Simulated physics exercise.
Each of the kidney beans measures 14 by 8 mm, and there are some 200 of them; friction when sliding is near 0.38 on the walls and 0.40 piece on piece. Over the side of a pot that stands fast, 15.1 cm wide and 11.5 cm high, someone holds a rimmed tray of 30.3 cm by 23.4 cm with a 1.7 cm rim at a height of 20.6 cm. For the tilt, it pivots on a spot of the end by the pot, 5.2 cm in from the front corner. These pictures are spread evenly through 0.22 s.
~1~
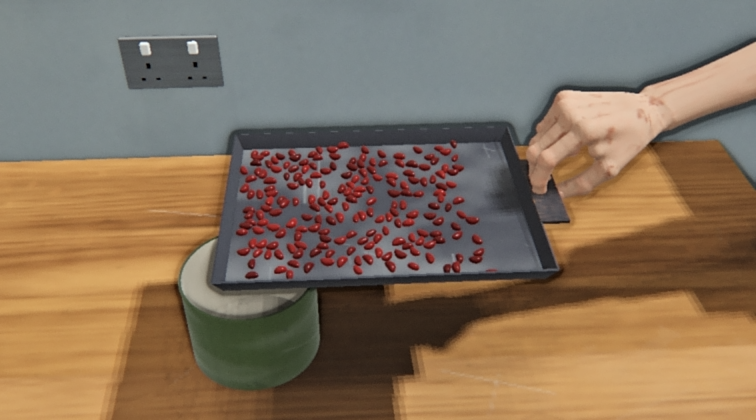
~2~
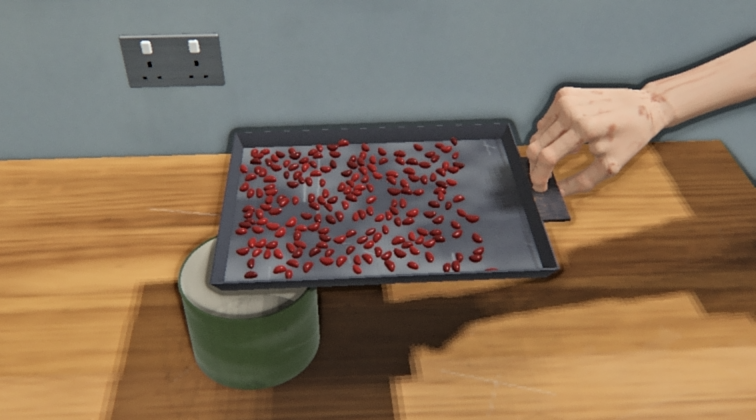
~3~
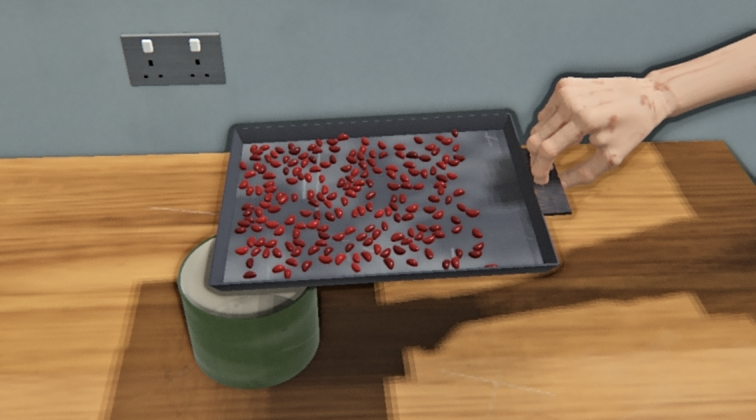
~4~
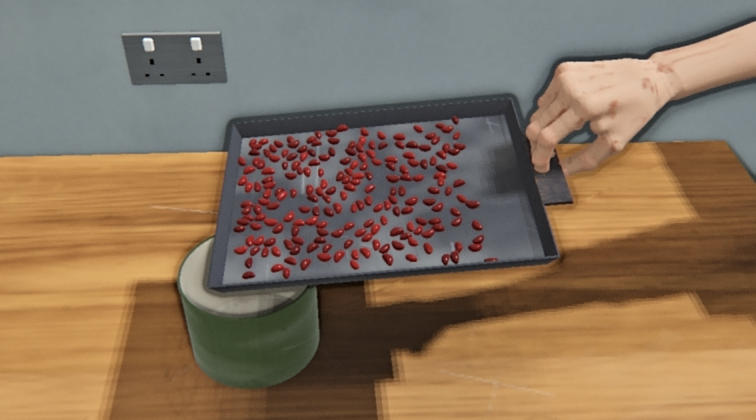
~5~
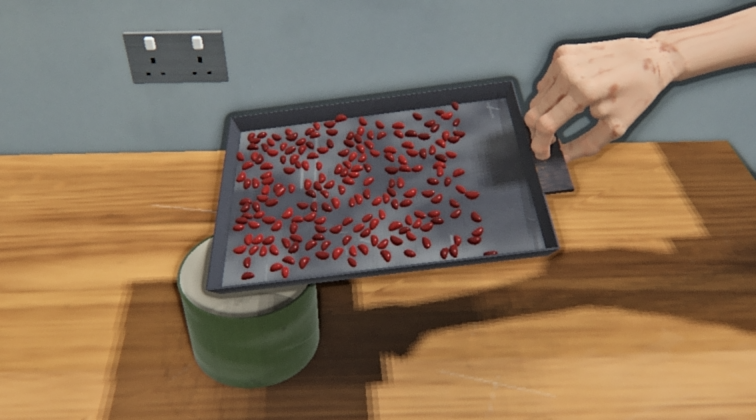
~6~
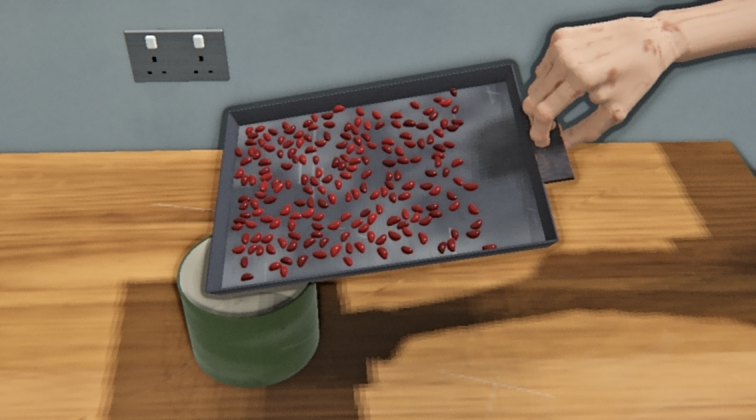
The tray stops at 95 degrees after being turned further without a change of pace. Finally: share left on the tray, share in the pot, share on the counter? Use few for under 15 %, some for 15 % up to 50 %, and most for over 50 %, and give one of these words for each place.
Tray: Few, pot: Few, counter: Most.
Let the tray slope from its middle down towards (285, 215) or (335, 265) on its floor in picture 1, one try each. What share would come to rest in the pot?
The share comes to about 35 in a hundred, then about 0 in a hundred.
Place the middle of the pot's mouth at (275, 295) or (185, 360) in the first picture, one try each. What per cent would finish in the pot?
Estimates: 0 in a hundred and 100 in a hundred.
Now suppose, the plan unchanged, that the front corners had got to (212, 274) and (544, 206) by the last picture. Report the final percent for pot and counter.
You'd end with pot at 50 and counter at 50.
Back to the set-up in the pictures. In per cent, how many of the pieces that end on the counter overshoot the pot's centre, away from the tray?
80 %.
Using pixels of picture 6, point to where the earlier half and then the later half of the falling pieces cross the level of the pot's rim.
First near (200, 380), then at (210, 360).
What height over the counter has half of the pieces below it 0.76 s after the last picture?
Roughly 2 centimetres.
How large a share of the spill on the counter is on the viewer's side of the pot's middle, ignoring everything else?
Estimate: Close to 100 per cent of the pieces.
Then, 0.45 s after the last picture, tilt 52 degrees; the tray holds 95 %, the pot 0 %.
Then, 0.76 s after the last picture, tilt 79 degrees; the tray holds 15 %, the pot 0 %.
Then, 1.16 s after the last picture, tilt 95 degrees; the tray holds 0 %, the pot 0 %.
In the end, tray 0 %, pot 0 %, counter 100 %.
